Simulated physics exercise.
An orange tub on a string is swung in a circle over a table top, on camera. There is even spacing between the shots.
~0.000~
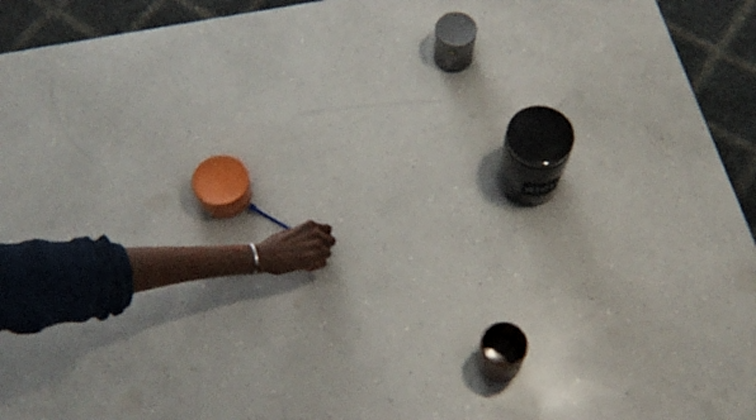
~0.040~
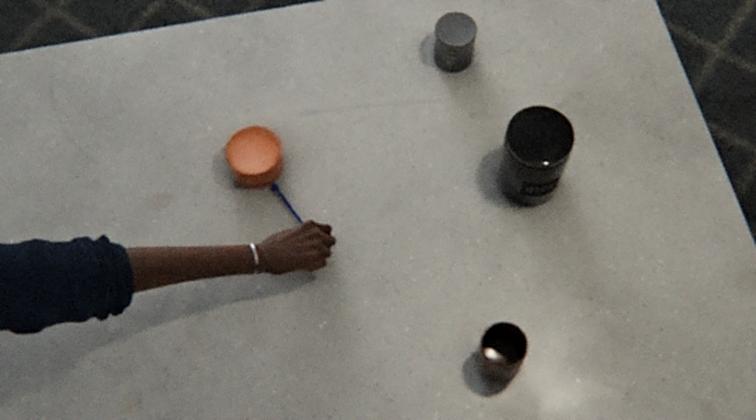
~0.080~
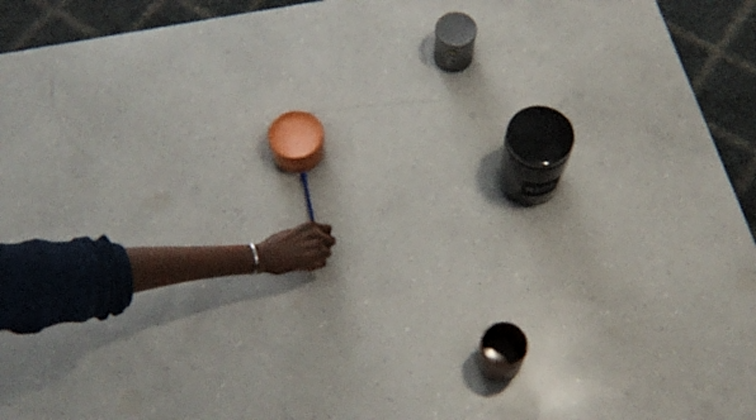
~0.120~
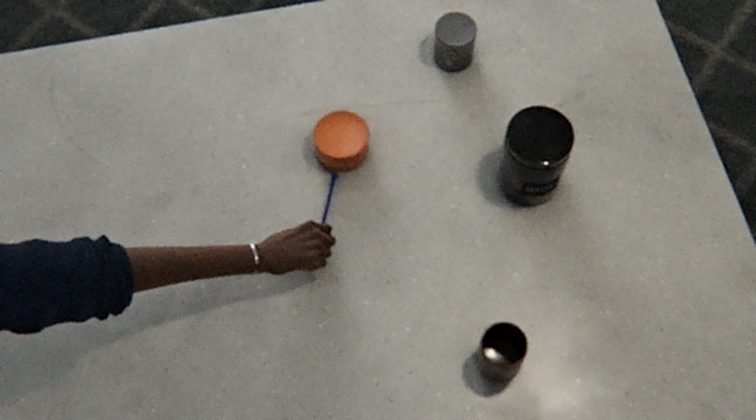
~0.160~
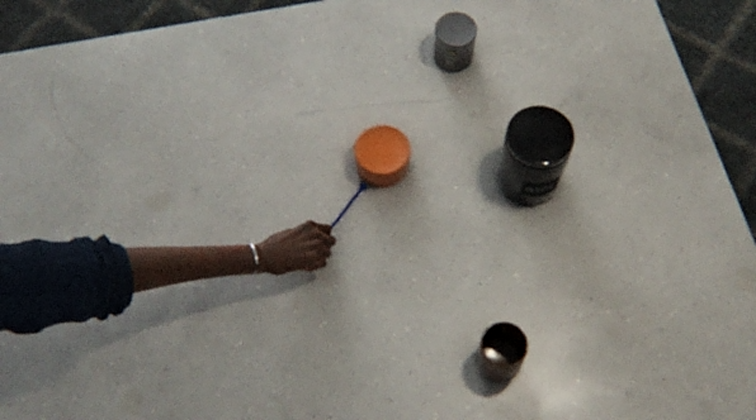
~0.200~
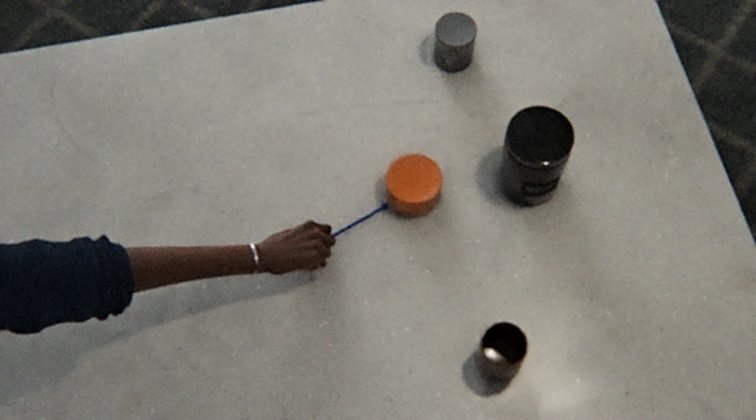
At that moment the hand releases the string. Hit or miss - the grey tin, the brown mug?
Grey tin - miss, brown mug - hit.
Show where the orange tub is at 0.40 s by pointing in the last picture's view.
I'd put it close to (478, 311).
By 0.28 s, tub near (453, 260).
By 0.40 s, tub near (478, 311); brown mug pushed aside.
When it is over, tub near (478, 311); brown mug pushed aside. The grey tin remains clear and the brown mug takes the knock.
